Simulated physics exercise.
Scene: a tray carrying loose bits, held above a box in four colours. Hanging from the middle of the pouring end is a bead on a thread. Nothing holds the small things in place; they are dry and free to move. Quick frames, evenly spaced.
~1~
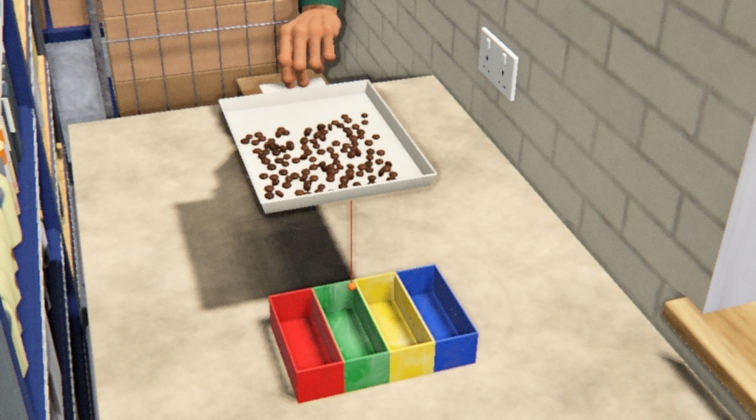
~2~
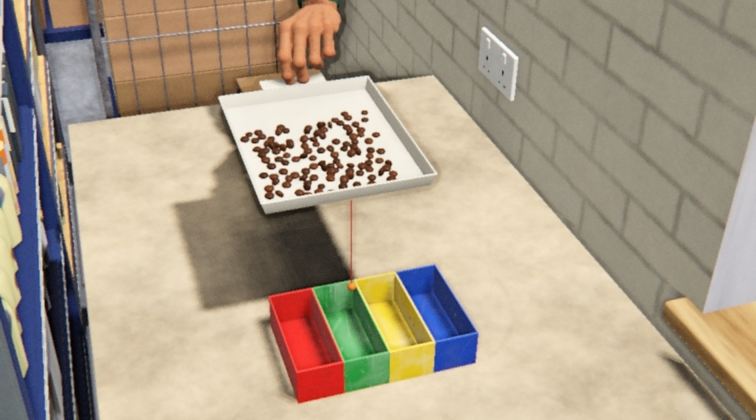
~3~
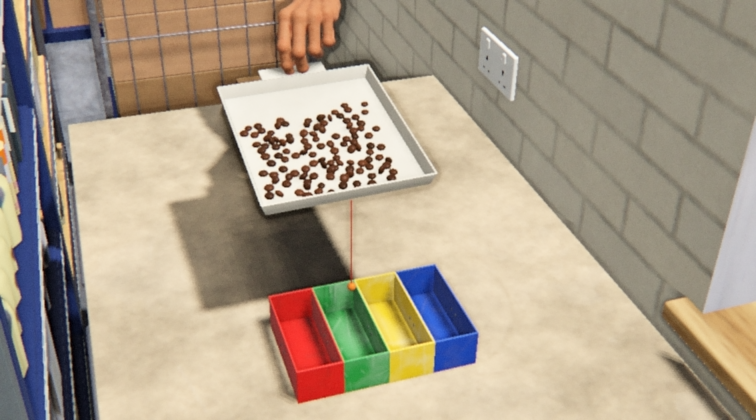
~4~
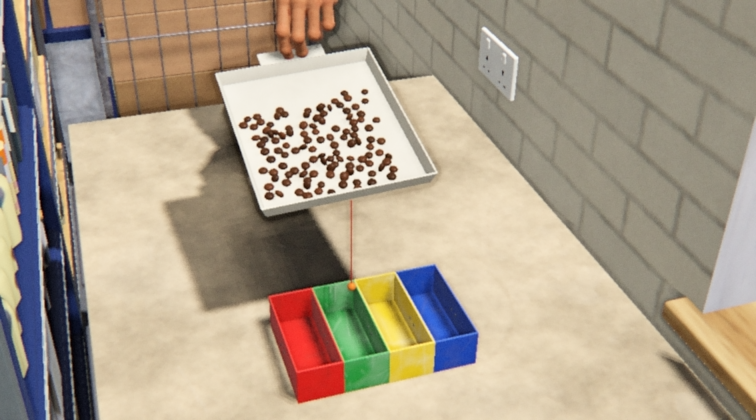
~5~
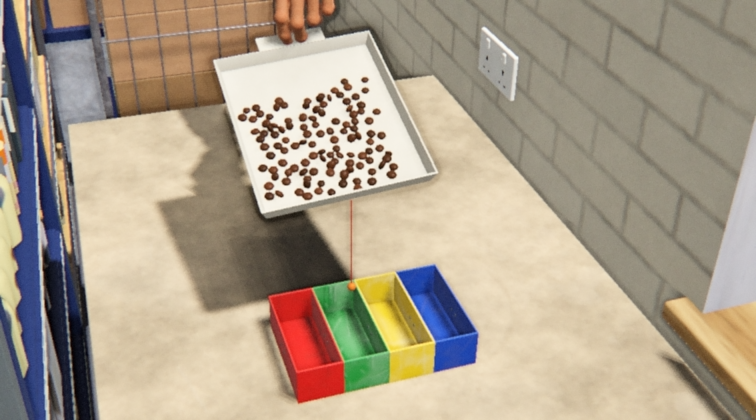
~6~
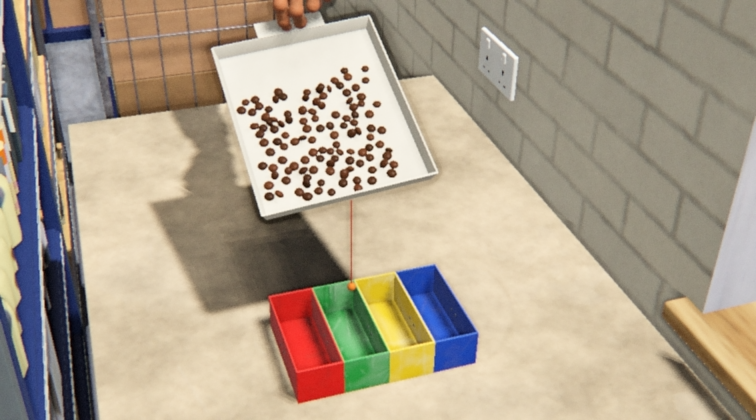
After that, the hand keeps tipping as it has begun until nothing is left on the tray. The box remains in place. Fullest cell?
Fullest: Red.
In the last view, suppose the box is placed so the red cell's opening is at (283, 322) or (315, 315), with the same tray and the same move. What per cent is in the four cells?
Roughly 90 per cent the first time and 60 per cent the second.
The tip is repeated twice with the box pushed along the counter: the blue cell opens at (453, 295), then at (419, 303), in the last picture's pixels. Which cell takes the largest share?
So it's the cell in red for the first shift and red for the second.
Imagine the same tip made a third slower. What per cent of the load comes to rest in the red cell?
I'd say 40 percent or thereabouts.
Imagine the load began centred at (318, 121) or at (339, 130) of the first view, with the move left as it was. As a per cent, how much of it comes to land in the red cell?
About 40 and 40 per cent.
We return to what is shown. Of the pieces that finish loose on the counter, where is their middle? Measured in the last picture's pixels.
Roughly at pixel (256, 380).
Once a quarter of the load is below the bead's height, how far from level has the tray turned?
Close to 90° of tilt at that moment.
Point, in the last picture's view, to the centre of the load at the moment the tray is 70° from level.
In the last view, the load is centred near (314, 200).
Just after the last frame, tray tipped steeply; almost all on the tray; about a tenth falling or outside the box.
A moment on, tray tipped past a quarter turn; about a tenth on the tray; roughly a quarter in the red cell; about a tenth in the green cell; just a few in the yellow cell; roughly half falling or outside the box.
Further on, tray tipped past a quarter turn; roughly half in the red cell; roughly a quarter in the green cell; about a tenth in the yellow cell; roughly a quarter falling or outside the box.
When it is over, tray tipped past a quarter turn; roughly half in the red cell; roughly a quarter in the green cell; about a tenth in the yellow cell; not one in the blue cell; roughly a quarter outside the box.
